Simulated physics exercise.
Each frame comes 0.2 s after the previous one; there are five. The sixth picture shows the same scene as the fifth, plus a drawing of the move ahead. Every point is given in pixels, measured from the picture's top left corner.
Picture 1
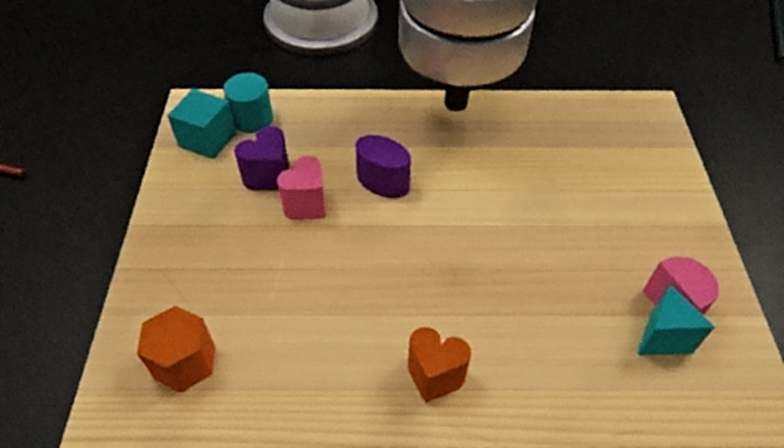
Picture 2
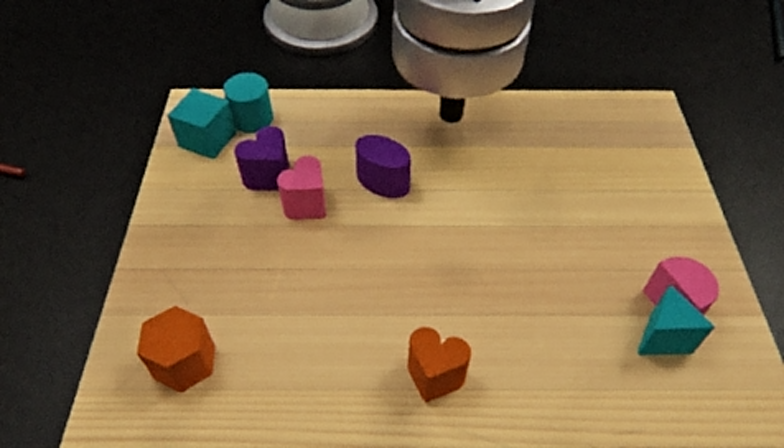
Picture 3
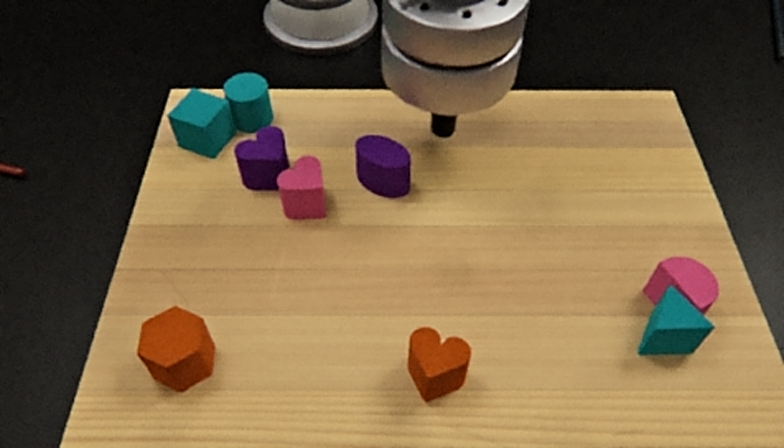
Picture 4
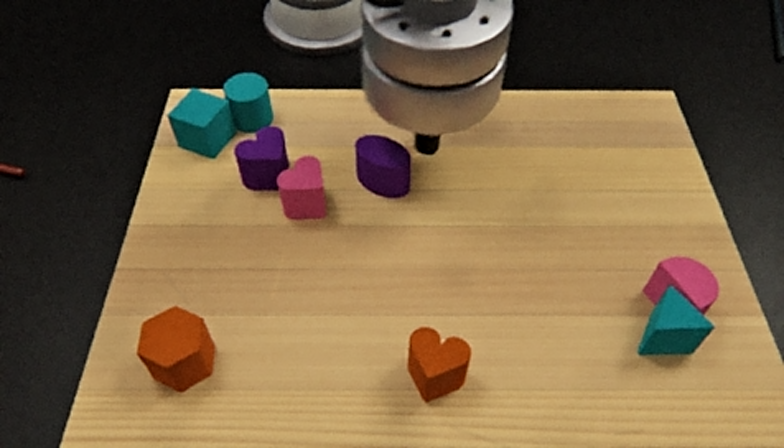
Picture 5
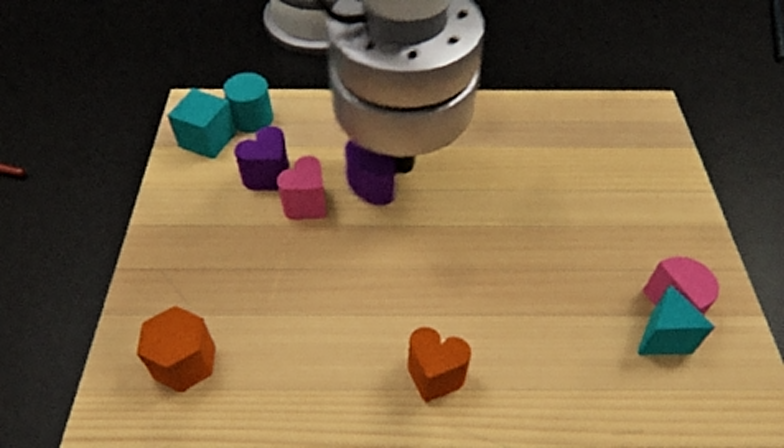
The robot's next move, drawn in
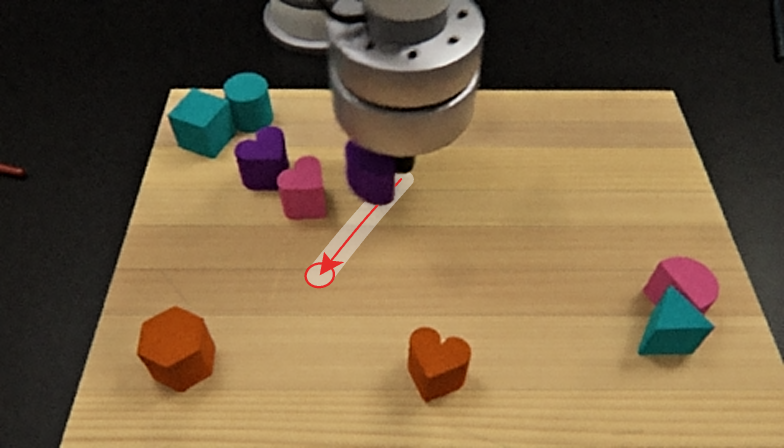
Robot arm with a short dark tip moving down and left across a wooden board, nudging a purple oval block slightly left.
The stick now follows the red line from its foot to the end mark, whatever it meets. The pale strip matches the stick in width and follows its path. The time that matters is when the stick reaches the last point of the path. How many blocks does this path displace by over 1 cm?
Count: 1.
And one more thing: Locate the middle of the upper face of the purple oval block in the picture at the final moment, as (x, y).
About (342, 168).
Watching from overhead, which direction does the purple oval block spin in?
Watching from overhead, you'd notice the purple oval block rotating clockwise.
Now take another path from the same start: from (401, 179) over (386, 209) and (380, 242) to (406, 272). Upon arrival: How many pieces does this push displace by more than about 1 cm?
It shifts a single block.
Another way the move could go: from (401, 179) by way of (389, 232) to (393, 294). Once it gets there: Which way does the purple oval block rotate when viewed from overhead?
Looking down: Clockwise.
Path on the board, from (401, 179) directly to (320, 275).
The first path, step by step. One third of the way, stick at (374, 196); purple oval block at (344, 167), turned 60° clockwise.
Two thirds of the way, stick at (346, 228); purple oval block at (342, 168), turned 65° clockwise.
At the end, stick at (318, 263); pink heart block in place; purple oval block at (342, 168), turned 65° clockwise.
